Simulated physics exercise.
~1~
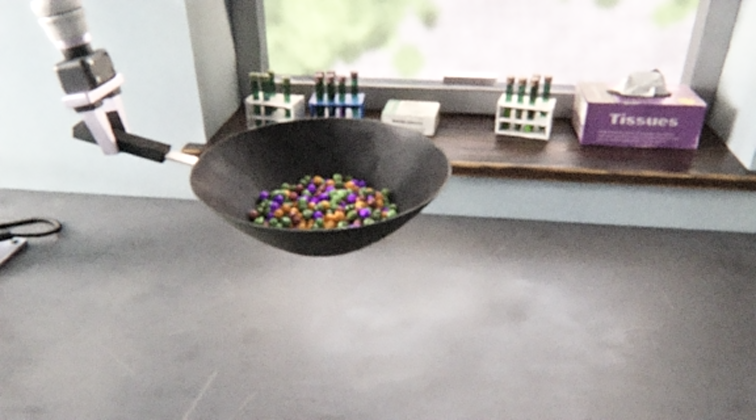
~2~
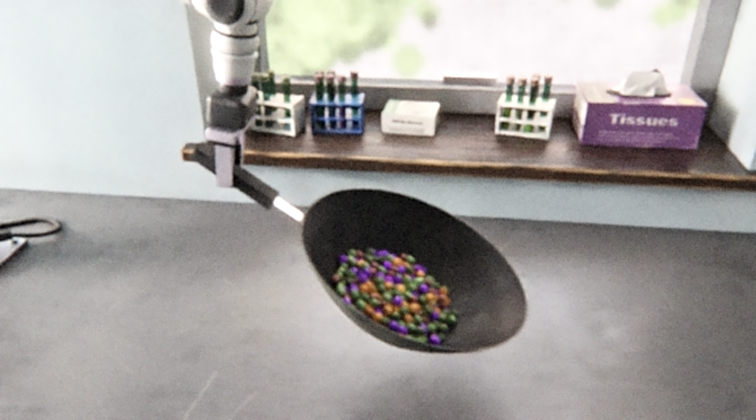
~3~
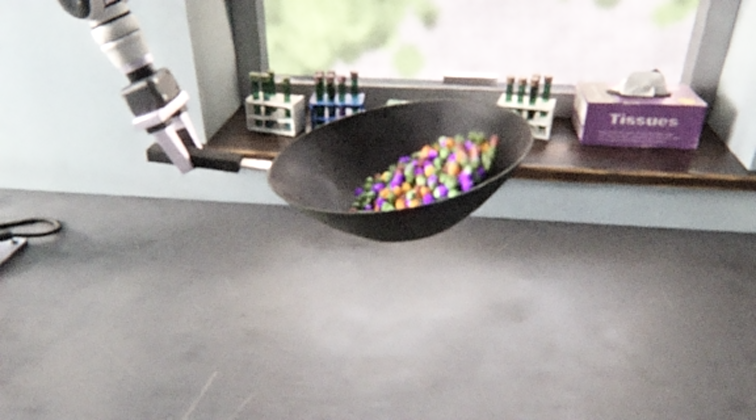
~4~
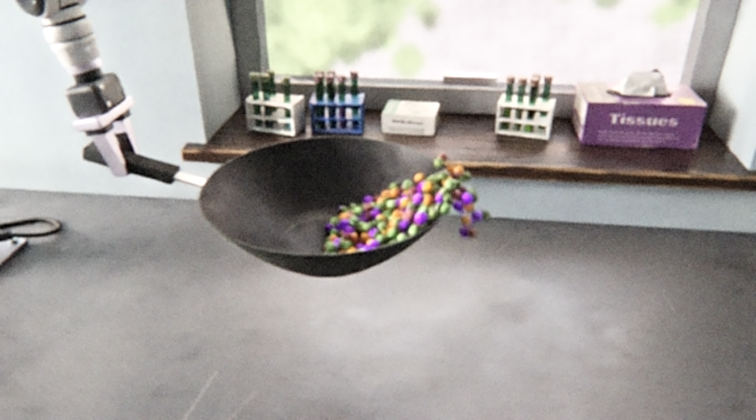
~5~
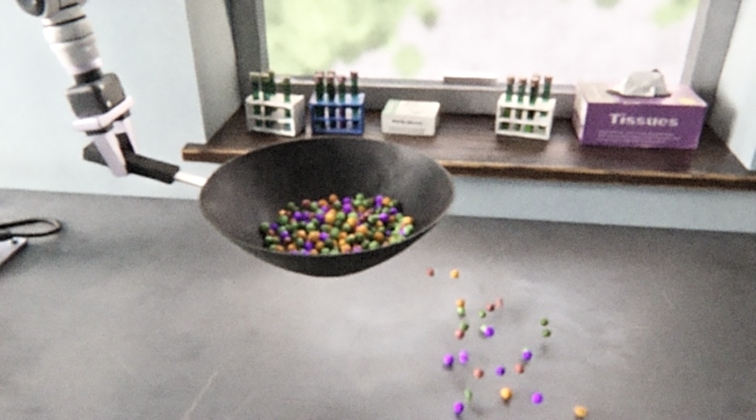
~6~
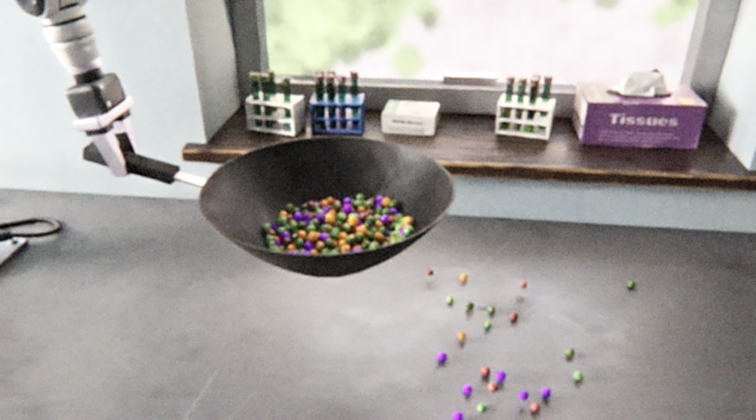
In this clip, a robotic arm swings a dark wok of colourful round sweets right and down, then up and back left, levelling it as some sweets spill over the right rim. They scatter across the grey table, while most remain in the now still wok.
